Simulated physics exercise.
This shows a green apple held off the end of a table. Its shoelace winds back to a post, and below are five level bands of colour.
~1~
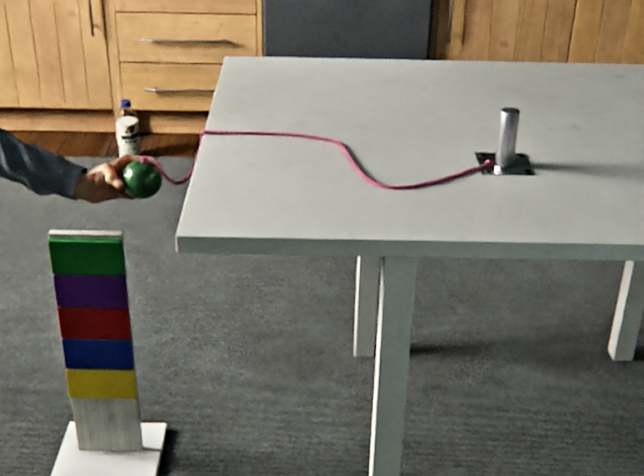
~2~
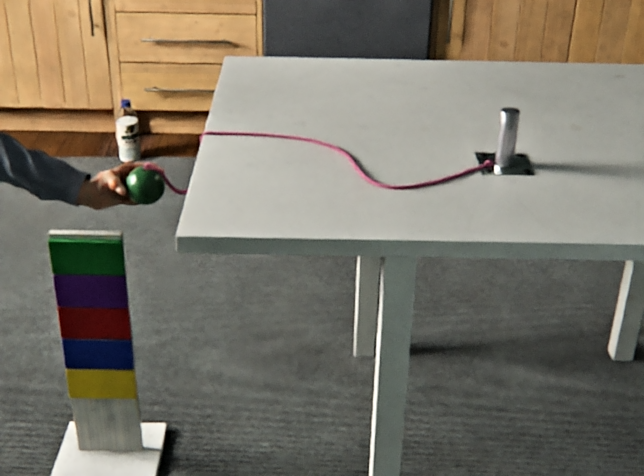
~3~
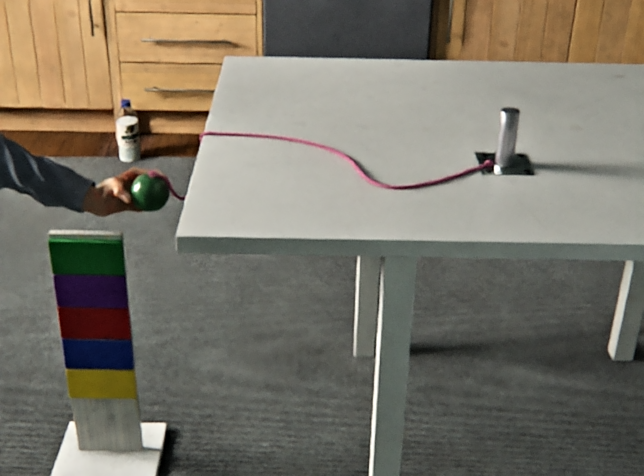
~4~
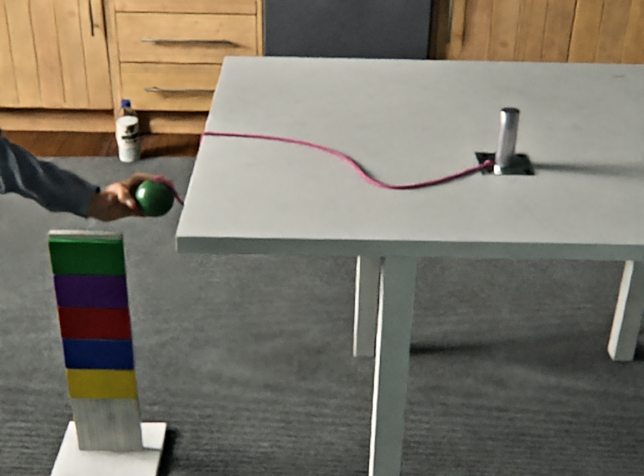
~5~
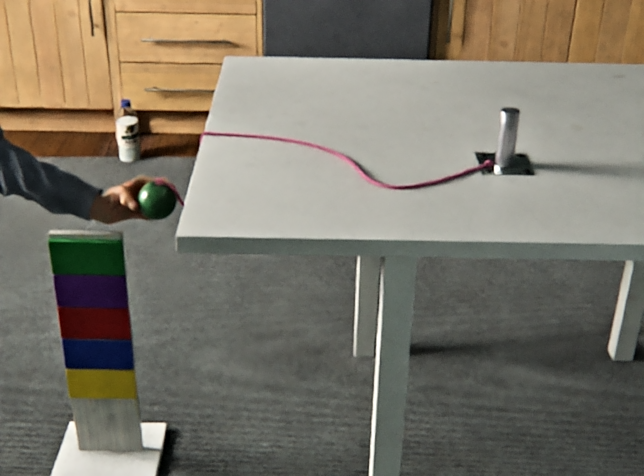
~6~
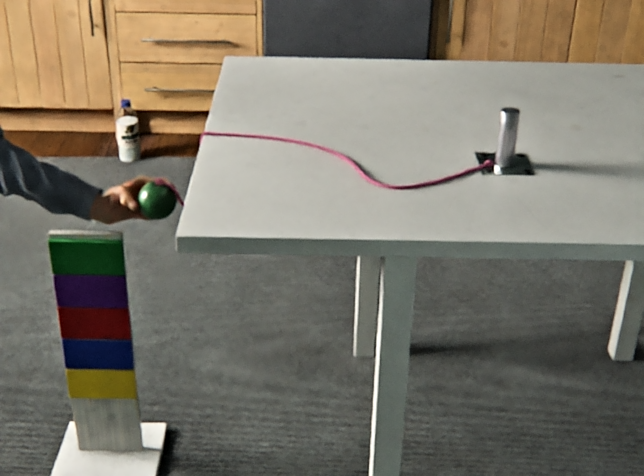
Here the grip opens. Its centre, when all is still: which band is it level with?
It is level with the red band.
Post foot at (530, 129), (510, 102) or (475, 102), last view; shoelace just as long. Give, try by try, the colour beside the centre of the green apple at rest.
The first case gives purple, the second purple and the third red.
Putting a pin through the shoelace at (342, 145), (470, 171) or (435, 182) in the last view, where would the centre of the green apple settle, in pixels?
For the three tries you'd see (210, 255), (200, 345) and (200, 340).
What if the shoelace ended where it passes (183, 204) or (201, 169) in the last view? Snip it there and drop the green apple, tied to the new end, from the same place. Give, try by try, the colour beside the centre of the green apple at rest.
Taking them in turn, you'd get purple, then green.
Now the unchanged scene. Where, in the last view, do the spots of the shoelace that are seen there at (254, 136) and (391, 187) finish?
Final spots: (198, 170), then (369, 158).
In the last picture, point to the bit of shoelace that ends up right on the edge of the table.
Roughly (268, 138).
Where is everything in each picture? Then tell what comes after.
In the first picture, green apple (143, 179); green (86, 259); purple (90, 292); red (94, 324); blue (98, 355); yellow (101, 385).
In the second picture, green apple (145, 186); shoelace through (456, 176) (377, 184) (338, 150) (264, 135) (199, 164).
In the third picture, green apple (150, 193).
In the fourth picture, green apple (154, 198); shoelace through (456, 176) (377, 184) (331, 151) (255, 136) (201, 171).
In the fifth picture, green apple (157, 201).
In the sixth picture, green apple (157, 201); shoelace through (456, 176) (377, 184) (330, 151) (254, 136) (201, 172).
Soon after, apple near (211, 311); level with purple.
After that, apple near (207, 341); level with red.
In the end, apple near (203, 339); level with red. At red.
